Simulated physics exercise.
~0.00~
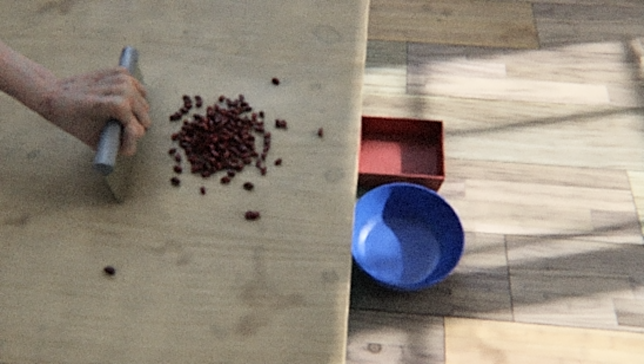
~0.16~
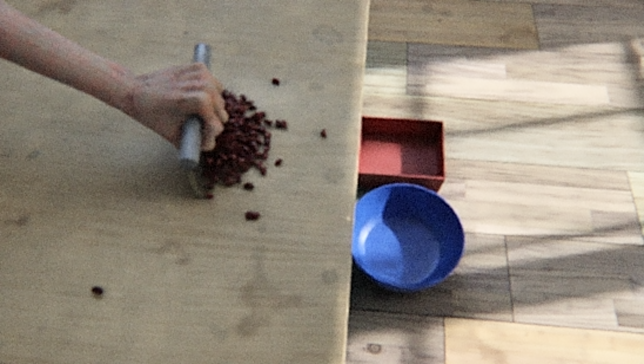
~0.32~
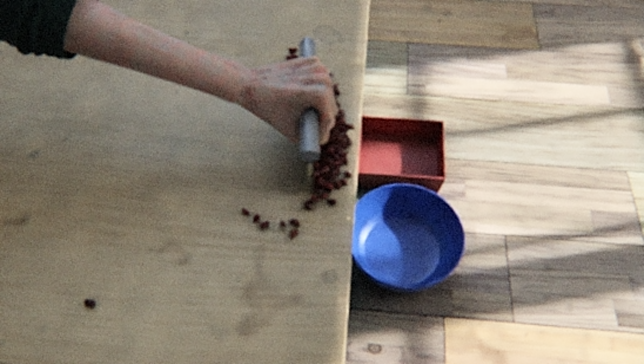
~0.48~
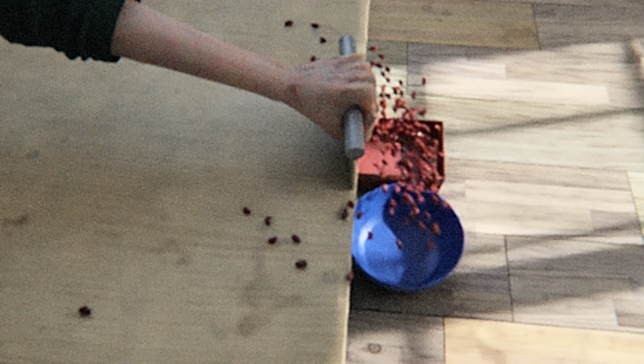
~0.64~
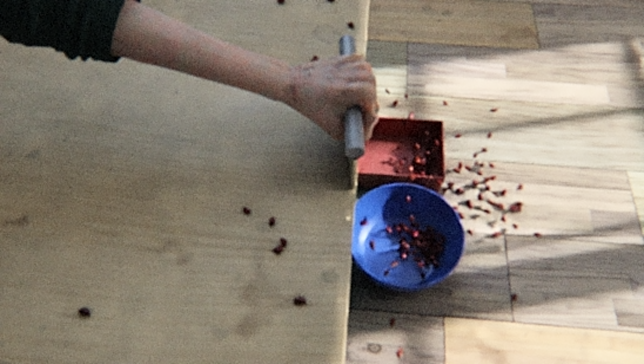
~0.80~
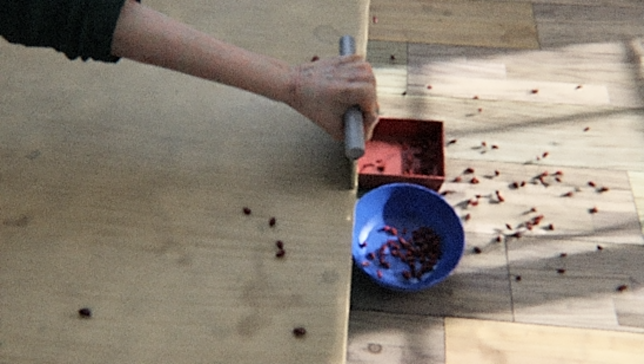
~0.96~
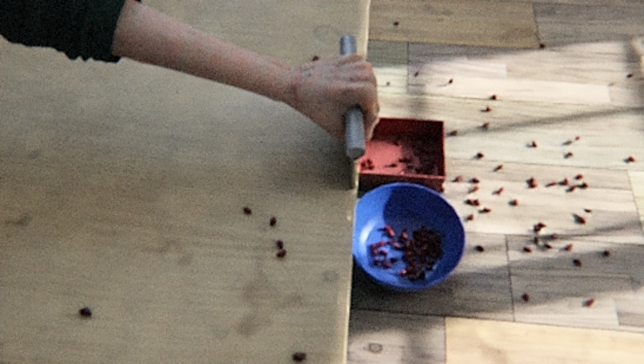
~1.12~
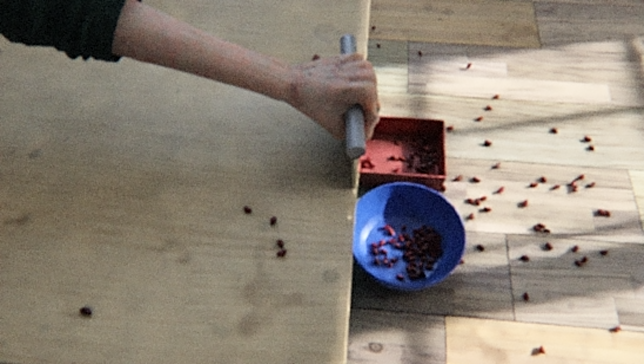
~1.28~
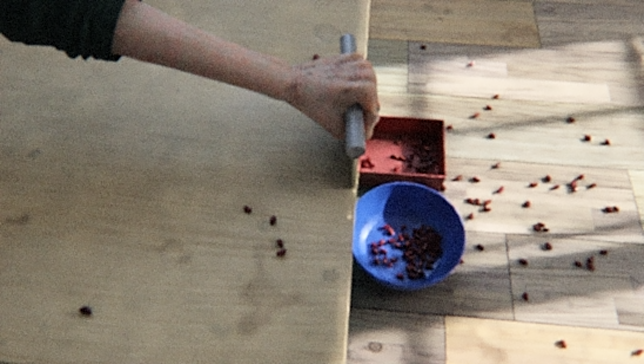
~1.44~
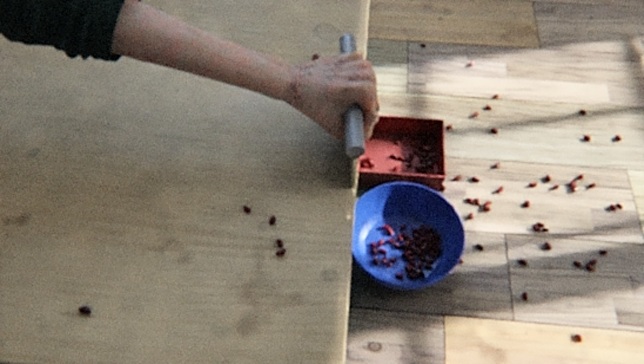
A hand pushed a heap of dark red beans rightward across a table with a scraper and over the edge, where many dropped into a blue bowl and a red tin, many others scattered across the wooden floor, and a few stayed on top.
